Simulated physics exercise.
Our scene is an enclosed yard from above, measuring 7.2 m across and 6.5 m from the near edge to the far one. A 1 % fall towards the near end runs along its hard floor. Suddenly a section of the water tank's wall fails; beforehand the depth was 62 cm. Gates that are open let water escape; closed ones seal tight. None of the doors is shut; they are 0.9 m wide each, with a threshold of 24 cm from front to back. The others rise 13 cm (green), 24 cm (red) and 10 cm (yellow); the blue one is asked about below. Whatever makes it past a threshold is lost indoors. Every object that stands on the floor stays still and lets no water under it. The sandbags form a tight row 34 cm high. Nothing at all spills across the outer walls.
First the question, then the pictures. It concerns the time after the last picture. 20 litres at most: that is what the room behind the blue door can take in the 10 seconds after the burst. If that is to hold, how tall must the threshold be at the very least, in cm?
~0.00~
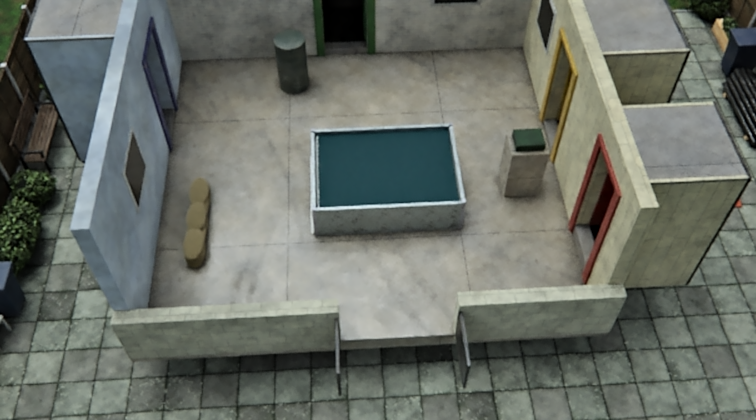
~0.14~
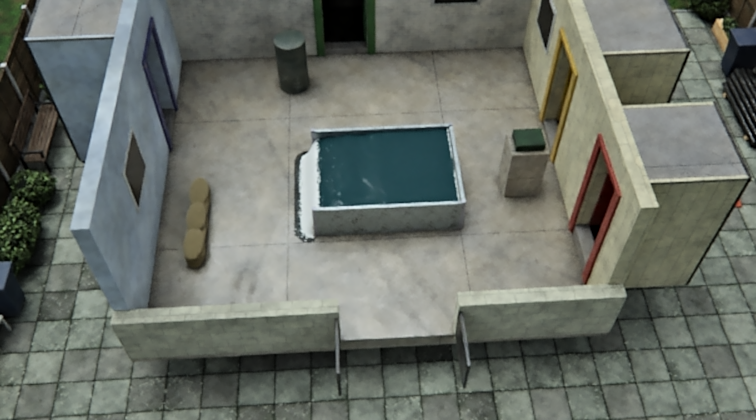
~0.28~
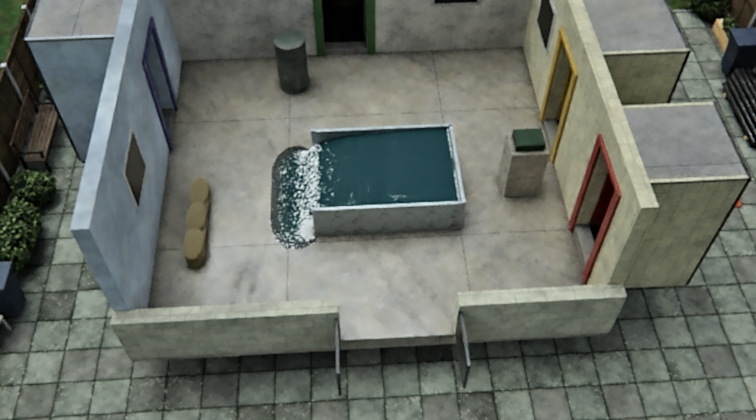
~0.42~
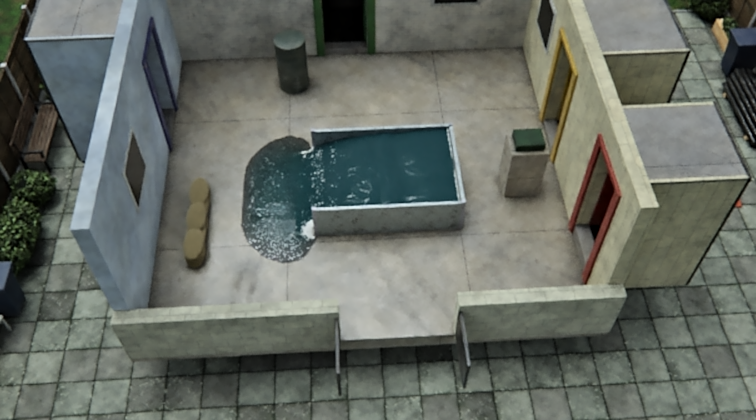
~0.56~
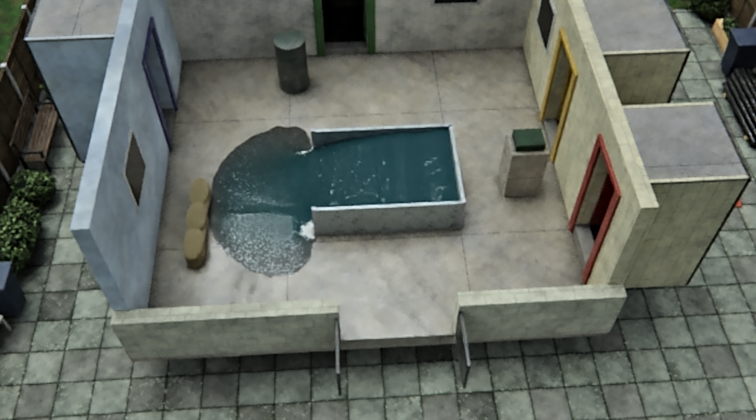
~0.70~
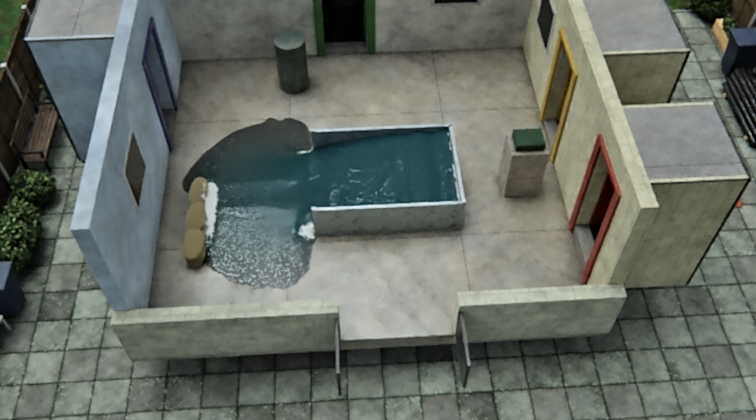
Close to 19 cm is just enough.
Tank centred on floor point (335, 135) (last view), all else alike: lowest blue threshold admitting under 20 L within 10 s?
About 33 cm.
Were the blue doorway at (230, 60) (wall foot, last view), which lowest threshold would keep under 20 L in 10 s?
Around 18 cm would do it.
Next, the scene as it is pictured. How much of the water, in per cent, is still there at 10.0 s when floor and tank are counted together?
Roughly 90 per cent of the water.
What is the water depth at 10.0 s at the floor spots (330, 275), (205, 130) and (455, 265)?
Going through the spots in order gives 4, 7 and 4 centimetres.
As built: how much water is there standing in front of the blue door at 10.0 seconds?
About 7.5 centimetres.
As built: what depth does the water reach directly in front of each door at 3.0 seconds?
Lab note, cm: Green 0; red 0; blue 21; yellow 0.
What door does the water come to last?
It's the yellow door.
After 1.4 s water covers 25 % of the floor, deepest (40 cm) near (214, 200); 11 cm at the blue door, 0 litres in over its 9 cm threshold.
After 3.0 s water covers 35 % of the floor, deepest (36 cm) near (182, 66); 21 cm at the blue door, 68 litres in over its 9 cm threshold.
After 10.0 s water covers 95 % of the floor, deepest (11 cm) near (541, 148); 8 cm at the blue door, 131 litres in over its 9 cm threshold.
At the blue door as built, the water arrived by 1.3 s and peaked near 22 cm at 2.6 s.
Run again over the same 10 s with other heights there, 35 litres in over 16.5 cm, 6 litres over 22.5 cm. The limit of 20 litres is kept from about 19 cm up.
